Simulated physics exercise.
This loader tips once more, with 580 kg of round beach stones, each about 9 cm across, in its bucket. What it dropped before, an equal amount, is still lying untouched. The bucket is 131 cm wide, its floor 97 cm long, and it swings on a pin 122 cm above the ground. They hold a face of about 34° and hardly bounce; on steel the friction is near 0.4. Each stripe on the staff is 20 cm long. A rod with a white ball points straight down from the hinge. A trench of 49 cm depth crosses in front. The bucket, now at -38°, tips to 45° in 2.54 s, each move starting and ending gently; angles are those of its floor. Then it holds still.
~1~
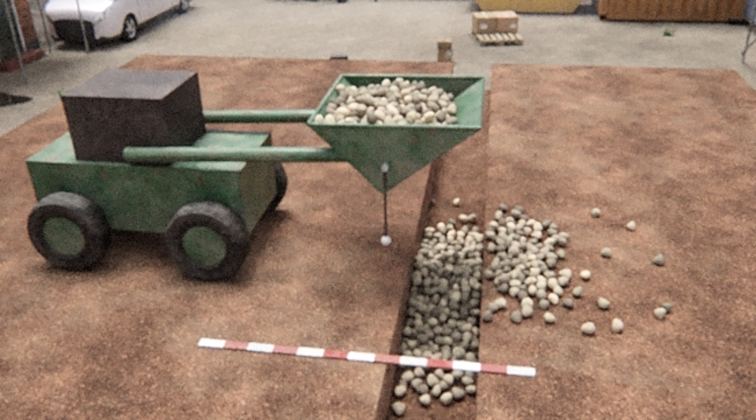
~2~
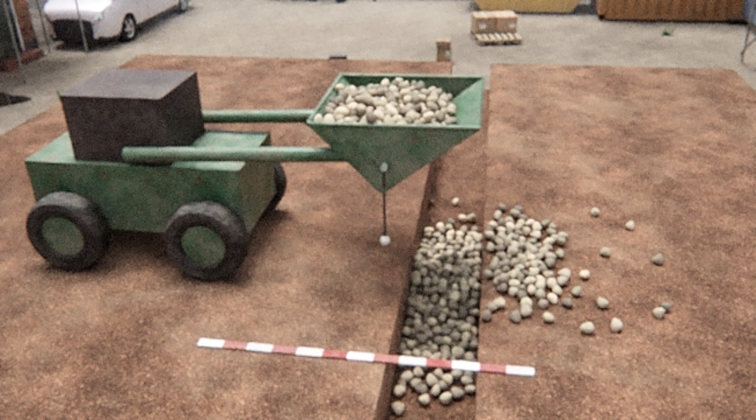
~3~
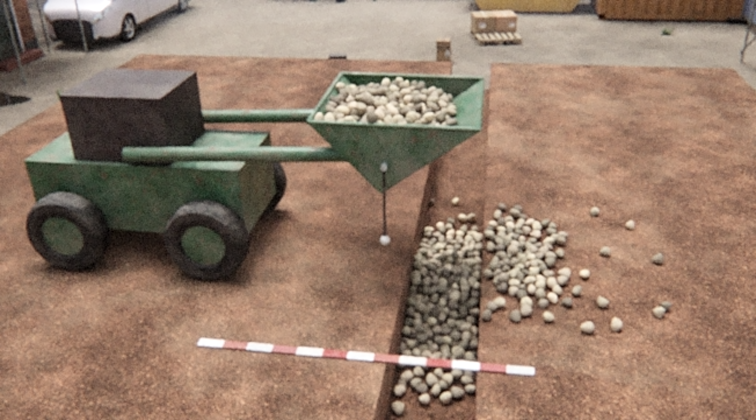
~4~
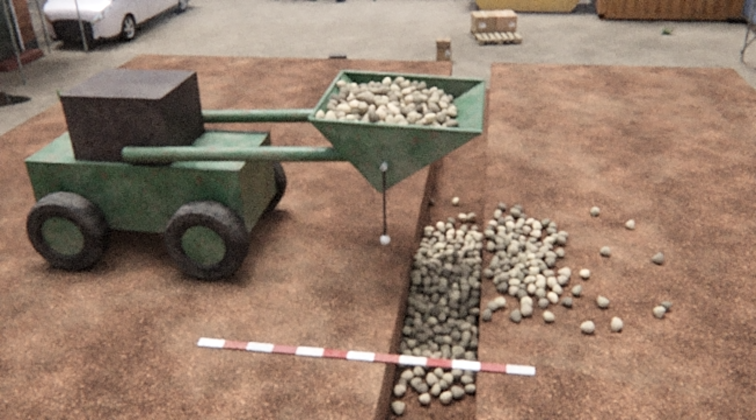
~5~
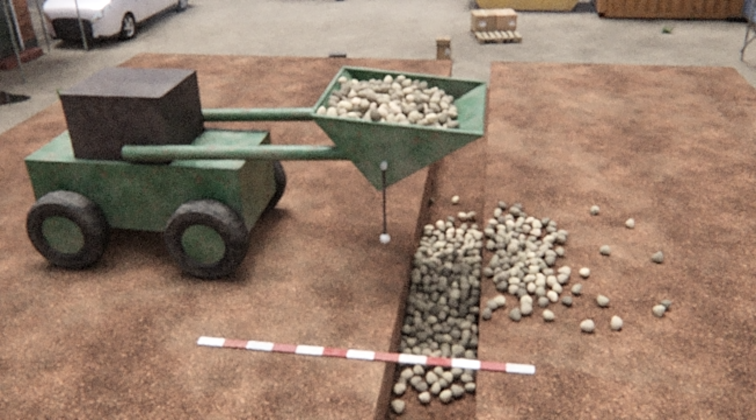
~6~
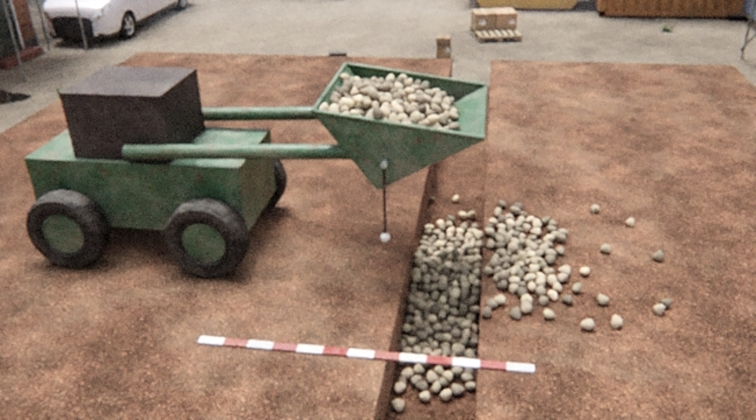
Green loader slowly tilting its stone-filled bucket slightly forward above a trench partly filled with pale round stones, its body staying still.
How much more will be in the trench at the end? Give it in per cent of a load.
Close to 49 parts in a hundred.
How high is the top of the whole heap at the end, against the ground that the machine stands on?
About 26 cm above it.
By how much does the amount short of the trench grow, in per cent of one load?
Near 0 parts in a hundred.
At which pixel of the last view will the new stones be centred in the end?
Near (488, 251).
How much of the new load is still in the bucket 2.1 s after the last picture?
About 0 per cent.
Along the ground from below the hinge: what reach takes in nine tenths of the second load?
About 150 cm.
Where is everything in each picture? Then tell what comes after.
Lip at (481, 128), floor tilted -38°, highest stones at (388, 92). The earlier load is highest near (511, 258), 11 cm above ground level, 79 % in the trench, 20 % past the trench, in the first frame.
The bucket is at -38°, its lip at (480, 128); the top of the load is at (382, 91), in the second frame.
Lip at (481, 130), floor tilted -37°, highest stones at (383, 91), in the third frame.
Lip at (482, 132), floor tilted -35°, highest stones at (380, 91), in the fourth frame.
The bucket is at -32°, its lip at (483, 135); the top of the load is at (361, 89), in the fifth frame.
The bucket is at -30°, its lip at (484, 138); the top of the load is at (358, 86), in the sixth frame.
Then, 1.4 s after the last picture the floor is at 32°; in per cent of one load, 77 in the bucket, 92 in the trench, 30 past the trench; the foremost stones are at (647, 267).
Then, 2.1 s after the last picture the floor is at 45°; in per cent of one load, 0 in the bucket, 126 in the trench, 74 past the trench; the foremost stones are at (656, 267).
Then, 2.5 s after the last picture the floor is at 45°; in per cent of one load, 0 in the bucket, 126 in the trench, 73 past the trench; the foremost stones are at (669, 255).
Then, 5.3 s after the last picture the floor is at 45°; in per cent of one load, 0 in the bucket, 128 in the trench, 72 past the trench; the foremost stones are at (681, 254). Net gain in the trench, 49.
